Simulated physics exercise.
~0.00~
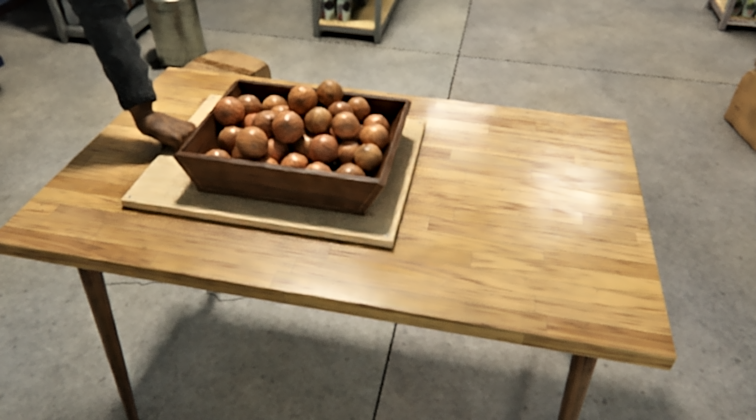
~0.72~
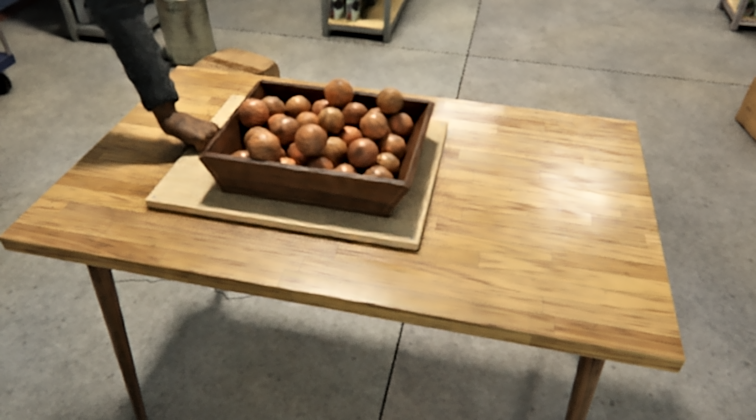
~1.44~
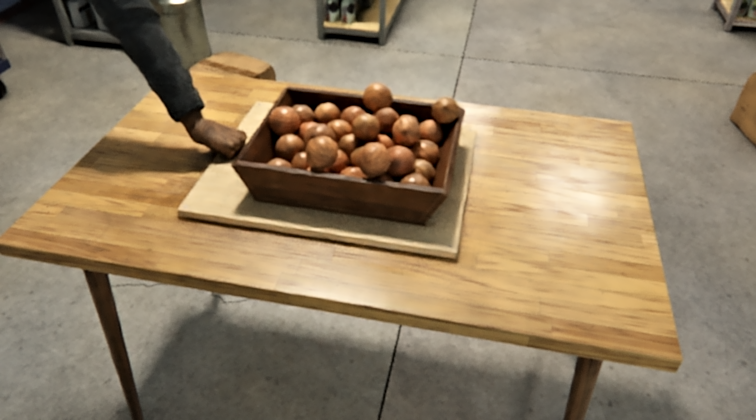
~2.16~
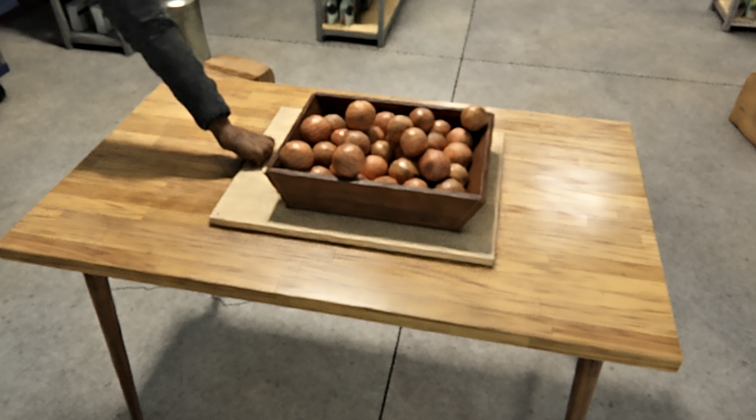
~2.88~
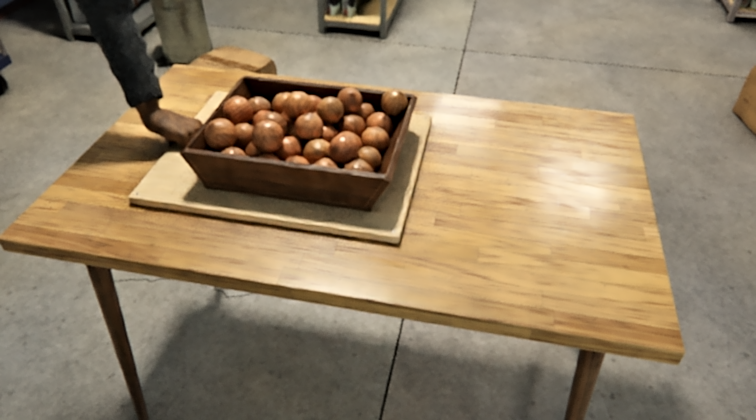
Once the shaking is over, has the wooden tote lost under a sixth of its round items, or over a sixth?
It has lost under a sixth of them. The heap still fills the tote, and no round items are seen on the board or the table.
